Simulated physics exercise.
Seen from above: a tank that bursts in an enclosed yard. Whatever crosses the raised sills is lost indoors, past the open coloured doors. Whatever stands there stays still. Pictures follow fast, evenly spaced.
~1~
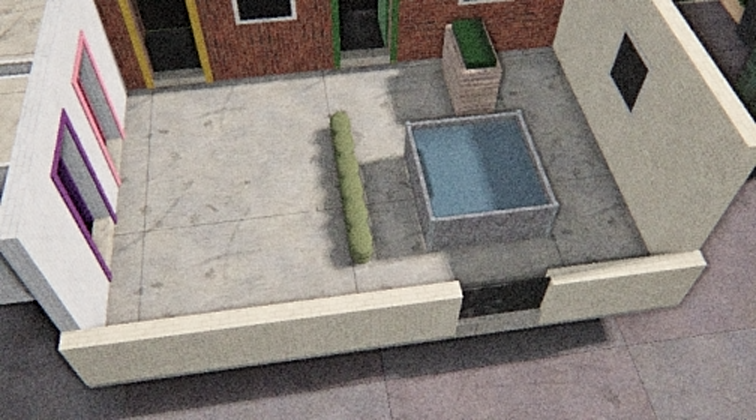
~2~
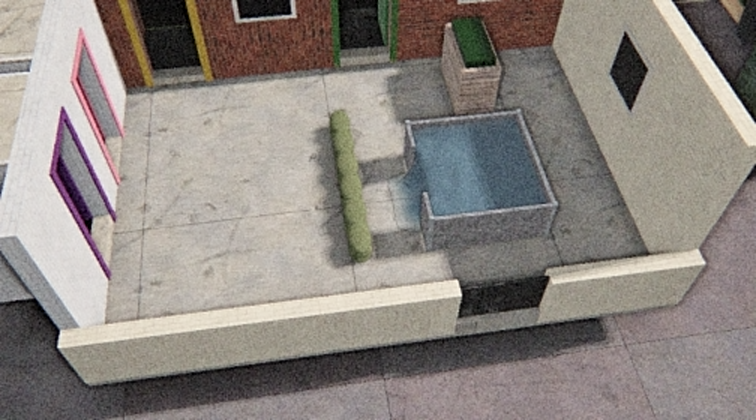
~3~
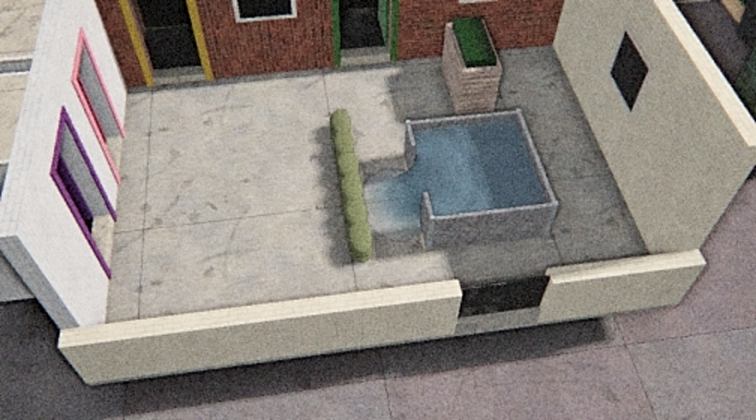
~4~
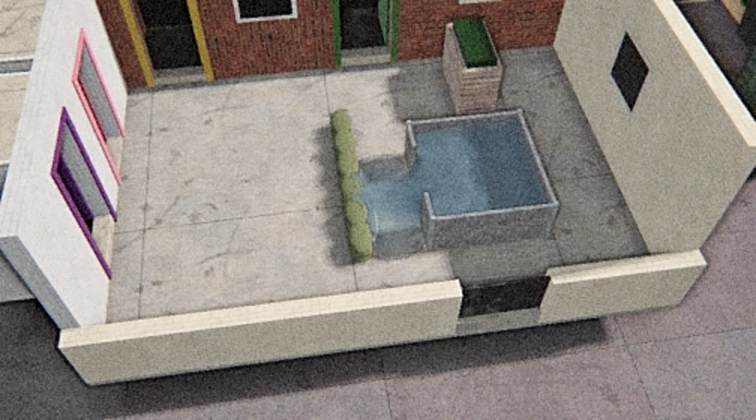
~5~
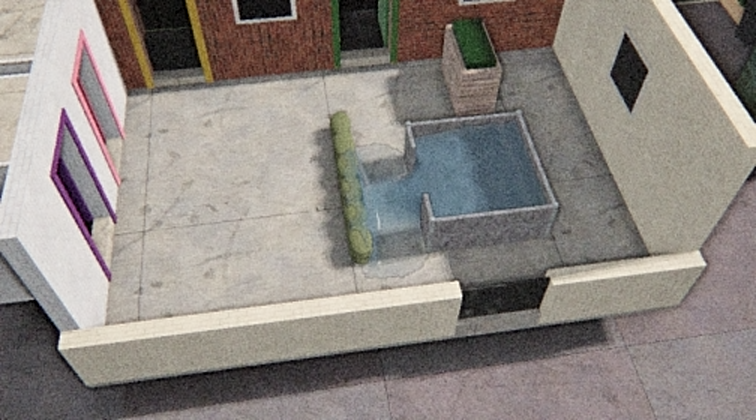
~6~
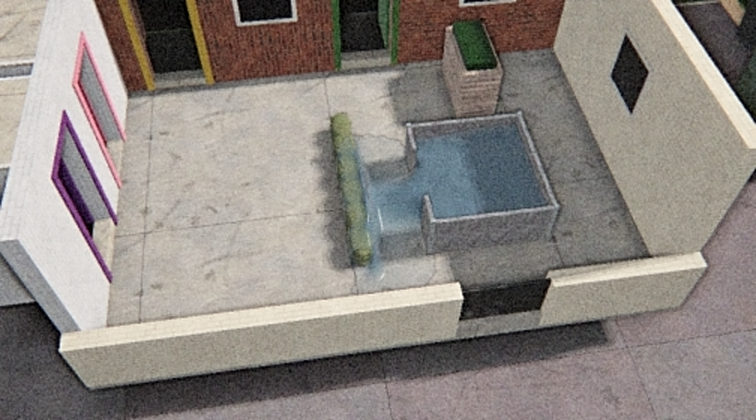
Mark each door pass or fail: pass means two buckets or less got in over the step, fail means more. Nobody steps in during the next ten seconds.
Pink door - pass, purple door - pass, yellow door - pass, green door - pass.
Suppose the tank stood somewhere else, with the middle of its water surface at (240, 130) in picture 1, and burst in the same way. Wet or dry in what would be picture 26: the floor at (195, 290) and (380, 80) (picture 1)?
In that order: Submerged and untouched.
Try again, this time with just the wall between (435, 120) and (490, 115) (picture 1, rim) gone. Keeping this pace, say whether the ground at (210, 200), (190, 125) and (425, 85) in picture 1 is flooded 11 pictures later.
Taking the points in order: Unwetted, unwetted and swamped.
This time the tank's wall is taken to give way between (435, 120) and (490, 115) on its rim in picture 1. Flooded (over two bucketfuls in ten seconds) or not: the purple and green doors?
Lab note: Purple door below the mark, green door above the mark.
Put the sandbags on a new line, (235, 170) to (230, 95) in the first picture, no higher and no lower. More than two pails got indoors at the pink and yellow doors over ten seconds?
So, pink door exceeds the limit; as for the yellow door, it holds the line.
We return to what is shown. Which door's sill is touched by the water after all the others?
That would be the one in pink.
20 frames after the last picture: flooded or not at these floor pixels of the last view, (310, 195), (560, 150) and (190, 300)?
Result, as listed: Not wetted / not wetted / wetted.
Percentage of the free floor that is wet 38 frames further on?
Roughly 80 percent, I'd say.
A moment on, water covers 20 % of the floor; the pink door not reached, the purple door not reached, the yellow door not reached, the green door not reached.
Next, water covers 35 % of the floor; the pink door not reached, the purple door not reached, the yellow door not reached, the green door under two buckets in.
Then, water covers 50 % of the floor; the pink door not reached, the purple door not reached, the yellow door not reached, the green door under two buckets in.
Later, water covers 80 % of the floor; the pink door wet at the sill, nothing in, the purple door wet at the sill, nothing in, the yellow door wet at the sill, nothing in, the green door under two buckets in.
In the end, water covers 90 % of the floor; the pink door under two buckets in, the purple door wet at the sill, nothing in, the yellow door wet at the sill, nothing in, the green door under two buckets in.
